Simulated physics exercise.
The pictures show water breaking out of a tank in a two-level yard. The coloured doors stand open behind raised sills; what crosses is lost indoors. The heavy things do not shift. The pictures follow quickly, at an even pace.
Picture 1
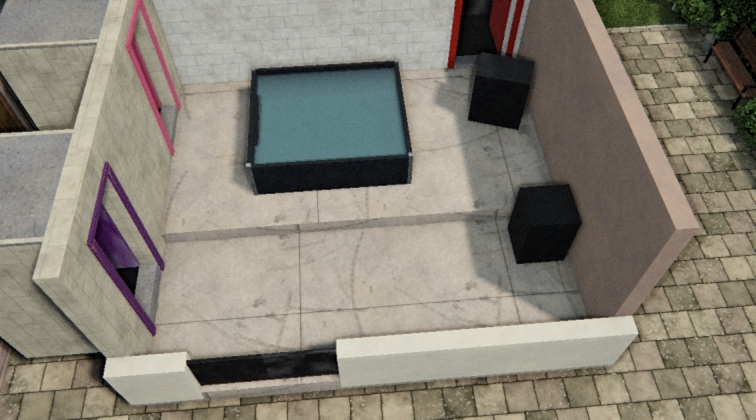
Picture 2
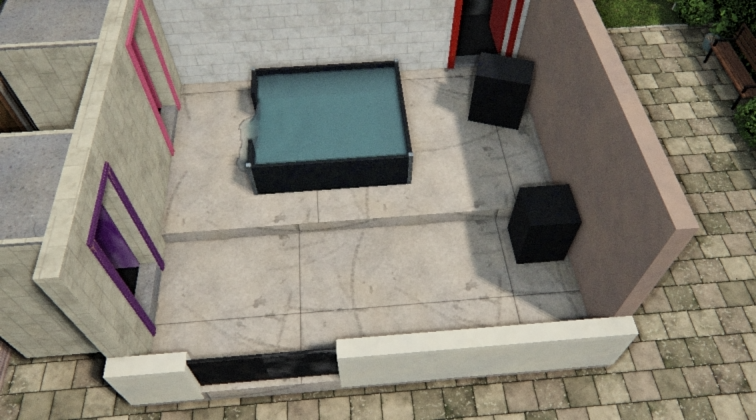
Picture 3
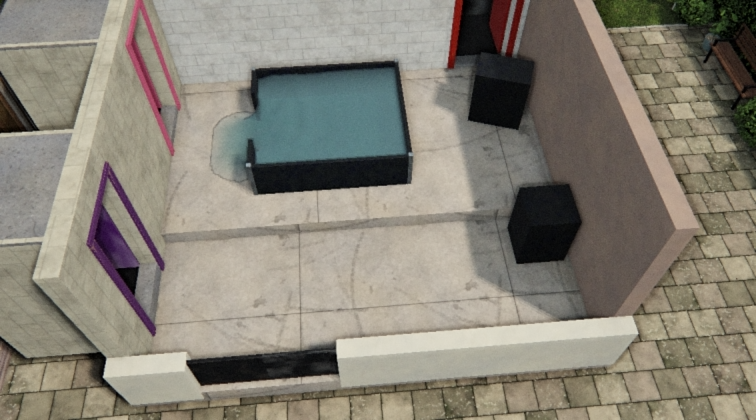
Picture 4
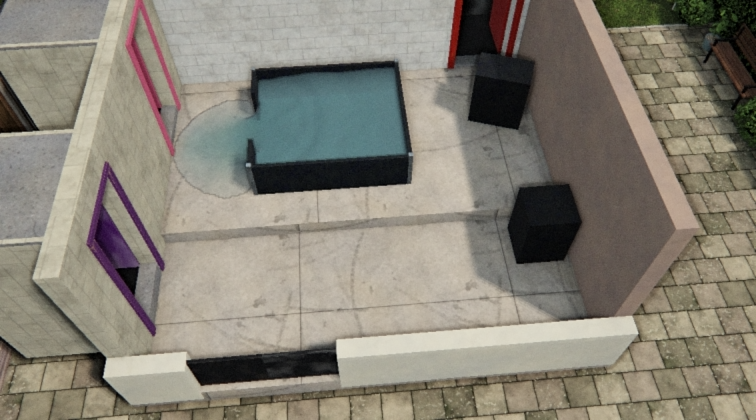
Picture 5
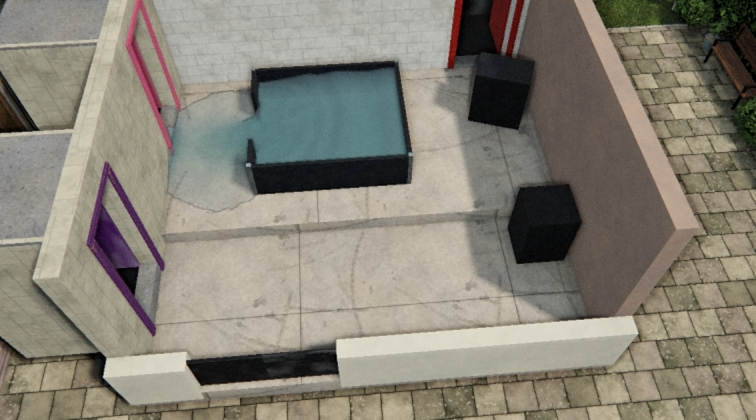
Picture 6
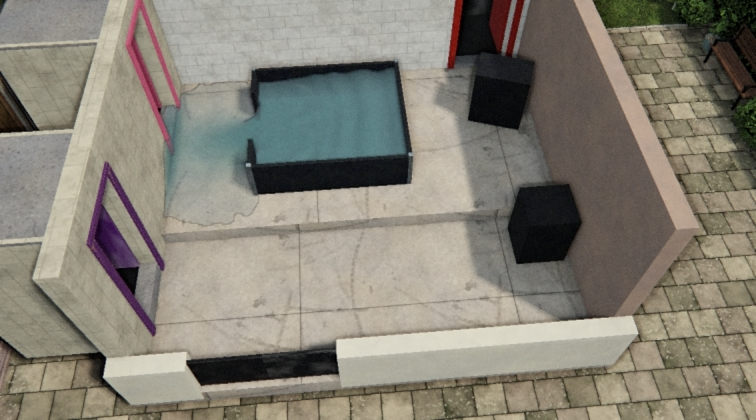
In the video, a dark-walled tank of blue-green water sits in a walled, two-level yard. Water breaks out through a gap in its left side, spreading over the upper level toward the pink-framed doorway, then widening along the left wall.
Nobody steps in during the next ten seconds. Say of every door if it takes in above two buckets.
The red door lets in a lot; the purple door admits no more than that; the pink door lets in a lot.
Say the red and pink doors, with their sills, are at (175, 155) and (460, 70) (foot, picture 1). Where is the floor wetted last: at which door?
That is the pink door.
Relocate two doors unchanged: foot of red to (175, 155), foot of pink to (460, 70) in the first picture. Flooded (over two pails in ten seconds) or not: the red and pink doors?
In short: Red door passes that mark, pink door takes less.
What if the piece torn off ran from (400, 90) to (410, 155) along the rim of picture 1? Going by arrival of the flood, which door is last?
It is the pink-painted one.
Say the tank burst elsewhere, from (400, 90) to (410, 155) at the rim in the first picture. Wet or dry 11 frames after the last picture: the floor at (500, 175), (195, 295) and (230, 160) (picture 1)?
As listed: Flooded, clear, dry.
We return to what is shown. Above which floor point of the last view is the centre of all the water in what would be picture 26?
Roughly at (286, 160).
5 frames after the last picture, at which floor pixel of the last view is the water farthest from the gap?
Near (159, 304).
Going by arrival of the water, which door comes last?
Last comes the red one.
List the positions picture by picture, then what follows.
In the first picture, still water in the open tank at (328, 114).
In the second picture, the front is at a hidden place, out from the gap at (258, 136).
In the third picture, water pours out at (258, 136) and has run to (220, 172).
In the fourth picture, the front is at (180, 160), out from the gap at (258, 136).
In the fifth picture, water pours out at (258, 136) and has run to (169, 185).
In the sixth picture, the front is at (165, 210), out from the gap at (258, 135).
A moment on, water covers 15 % of the floor; the red door not reached, the purple door wet at the sill, nothing in, the pink door over two buckets in.
Next, water covers 30 % of the floor; the red door not reached, the purple door wet at the sill, nothing in, the pink door far over two buckets in.
Then, water covers 45 % of the floor; the red door not reached, the purple door wet at the sill, nothing in, the pink door far over two buckets in.
Later, water covers 75 % of the floor; the red door under two buckets in, the purple door wet at the sill, nothing in, the pink door far over two buckets in.
In the end, water covers 85 % of the floor; the red door over two buckets in, the purple door wet at the sill, nothing in, the pink door far over two buckets in.
